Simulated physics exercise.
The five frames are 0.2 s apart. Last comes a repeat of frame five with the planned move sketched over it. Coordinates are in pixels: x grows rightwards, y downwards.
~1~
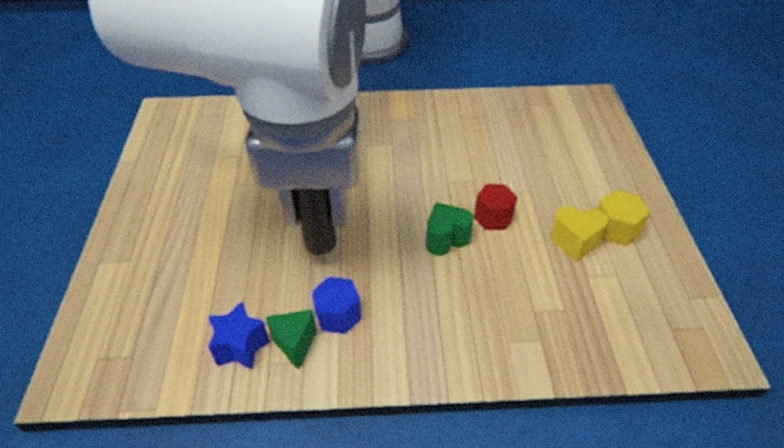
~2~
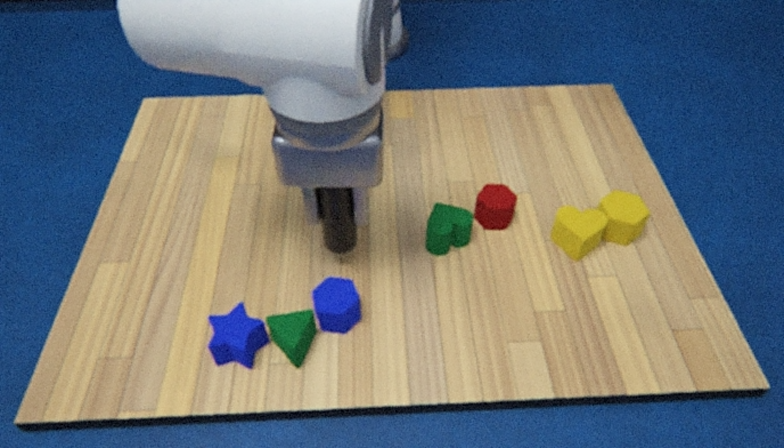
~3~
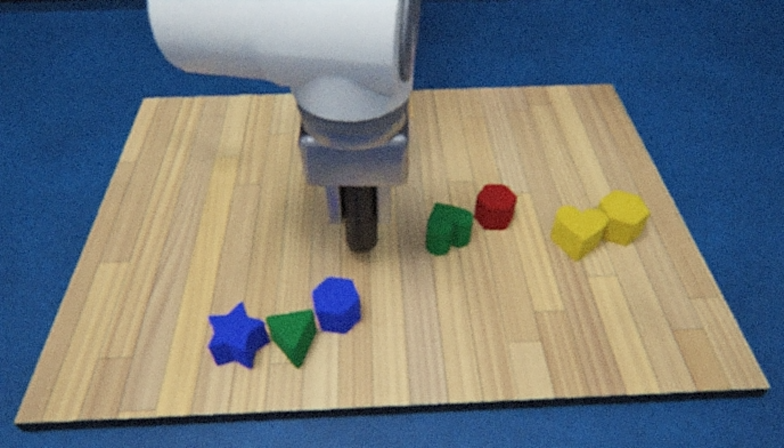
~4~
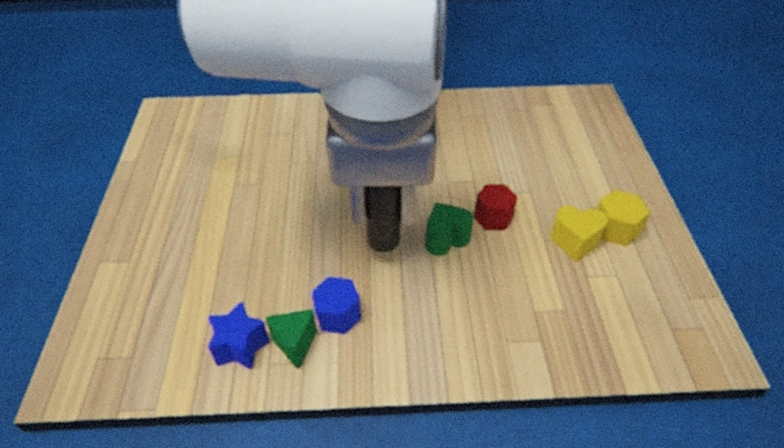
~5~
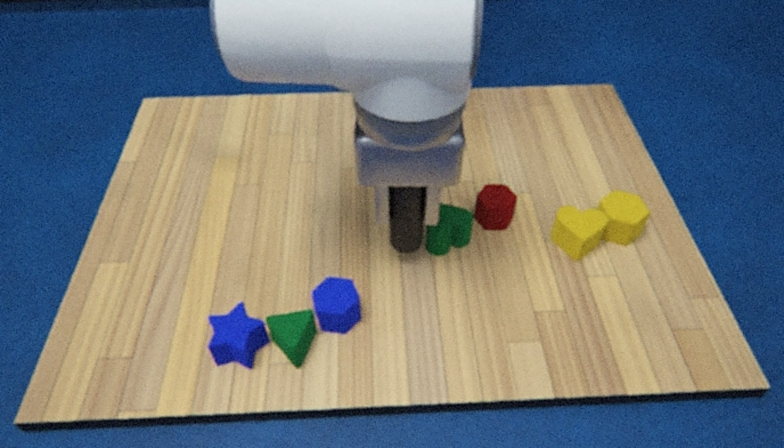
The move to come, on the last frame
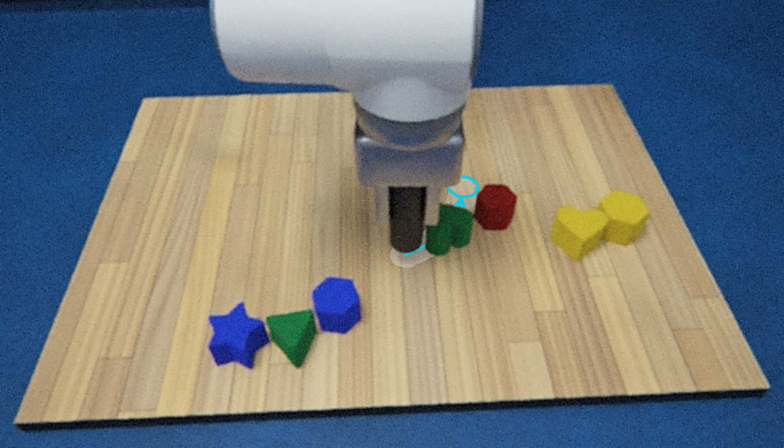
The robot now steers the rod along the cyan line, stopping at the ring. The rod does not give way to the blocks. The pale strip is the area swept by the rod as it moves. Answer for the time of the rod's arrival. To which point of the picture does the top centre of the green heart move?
At the end it should sit near (502, 195).
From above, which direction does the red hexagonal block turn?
Looking down on the board, it turns counter-clockwise.
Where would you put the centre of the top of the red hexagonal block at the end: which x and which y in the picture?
It will likely be found at (533, 184).
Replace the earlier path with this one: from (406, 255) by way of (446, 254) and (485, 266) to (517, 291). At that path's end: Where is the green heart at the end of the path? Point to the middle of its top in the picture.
(484, 211)
The drawn path runs from (406, 255) by way of (438, 237) and (458, 213) to (463, 187).
The first path, step by step. One third of the way, rod (440, 222); green heart (478, 205); red hexagonal block (510, 190), turned 20° anticlockwise.
Two thirds of the way, rod (460, 198); green heart (501, 196), turned 55° clockwise; red hexagonal block (532, 184), turned 55° anticlockwise.
At the end, rod (465, 173); blue hexagonal block not moved; green heart (502, 195), turned 55° clockwise; red hexagonal block (533, 184), turned 50° anticlockwise.
